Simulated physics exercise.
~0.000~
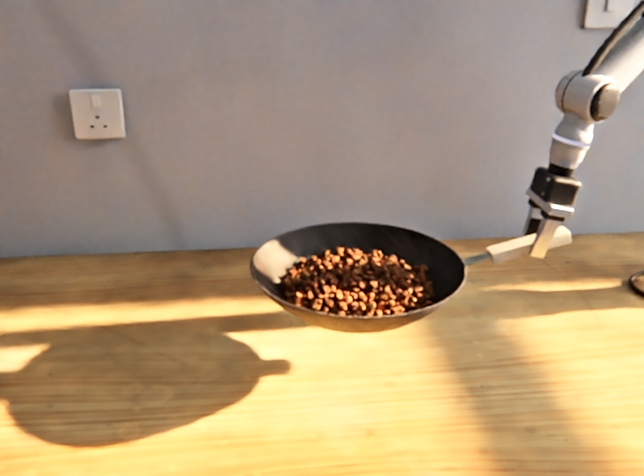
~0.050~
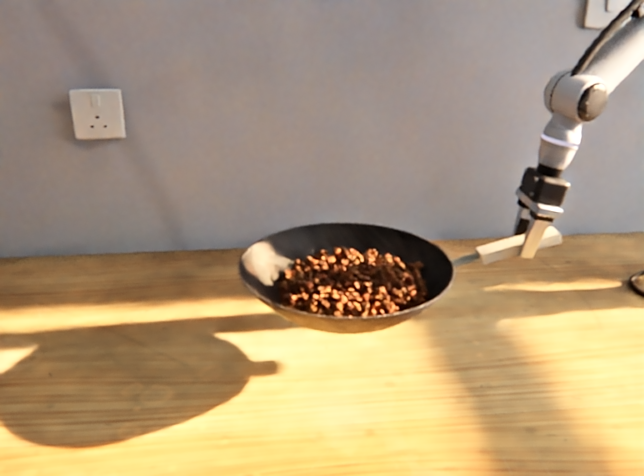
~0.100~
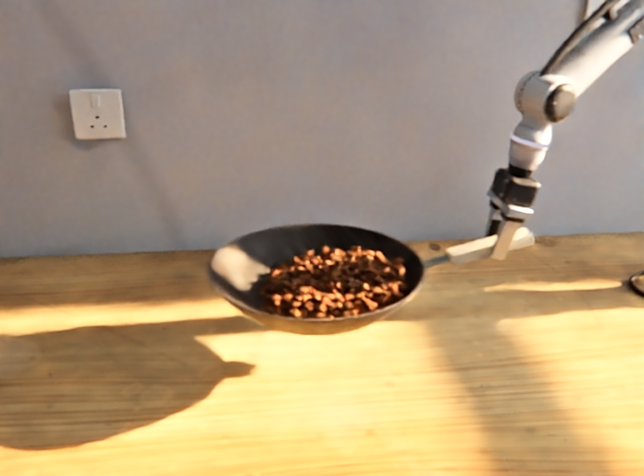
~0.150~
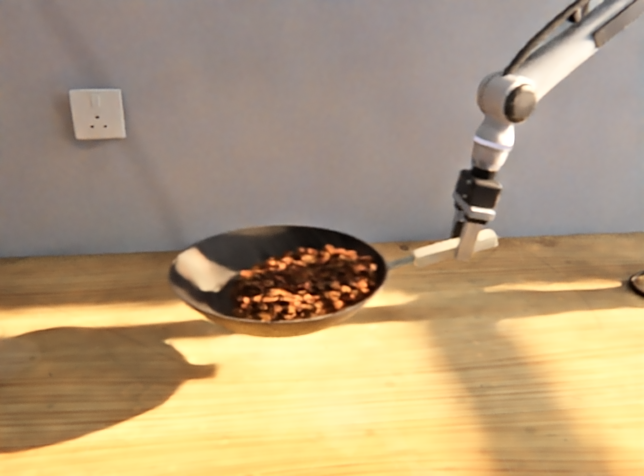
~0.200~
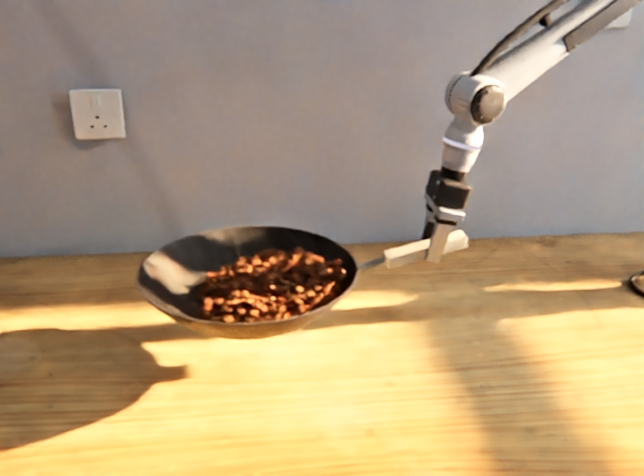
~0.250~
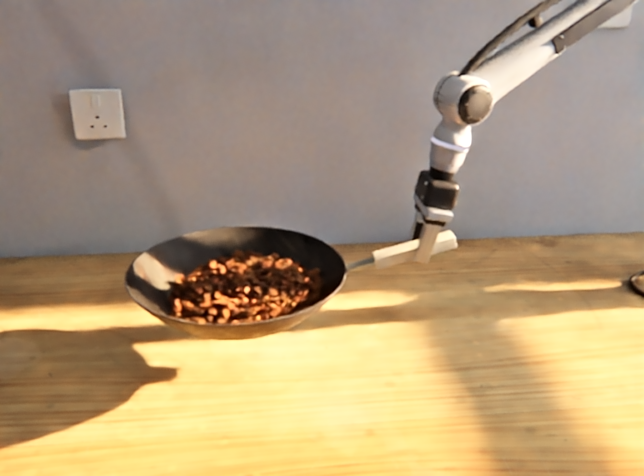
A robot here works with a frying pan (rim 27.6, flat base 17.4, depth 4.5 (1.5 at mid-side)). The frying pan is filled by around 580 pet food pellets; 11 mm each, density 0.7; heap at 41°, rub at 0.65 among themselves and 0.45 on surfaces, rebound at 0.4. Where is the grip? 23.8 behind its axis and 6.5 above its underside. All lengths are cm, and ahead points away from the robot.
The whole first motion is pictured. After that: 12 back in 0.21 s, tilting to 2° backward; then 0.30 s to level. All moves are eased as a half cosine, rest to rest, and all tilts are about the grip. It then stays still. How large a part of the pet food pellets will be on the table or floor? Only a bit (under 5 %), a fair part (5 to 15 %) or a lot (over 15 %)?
Only a bit.
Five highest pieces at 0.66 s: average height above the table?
Those pieces are near 15 cm up.
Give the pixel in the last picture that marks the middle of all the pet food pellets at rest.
Their centre ends up roughly at (324, 286) in the final picture.
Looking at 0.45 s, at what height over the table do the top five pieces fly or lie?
They are some 18 cm up.
After 0.45 s, tilted 2° backward, highest piece 18 above the table; 570 in the frying pan, 15 in flight or on a rim.
After 0.66 s, level, highest piece 16 above the table; 571 in the frying pan, 8 on the table or floor, 6 in flight or on a rim.
After 0.96 s, level, highest piece 16 above the table; 571 in the frying pan, 14 on the table or floor.
After 2.01 s, level, highest piece 16 above the table; 571 in the frying pan, 14 on the table or floor.
In the end, 571 in the frying pan, 14 on the table or floor. That is 2 % on the table or floor.
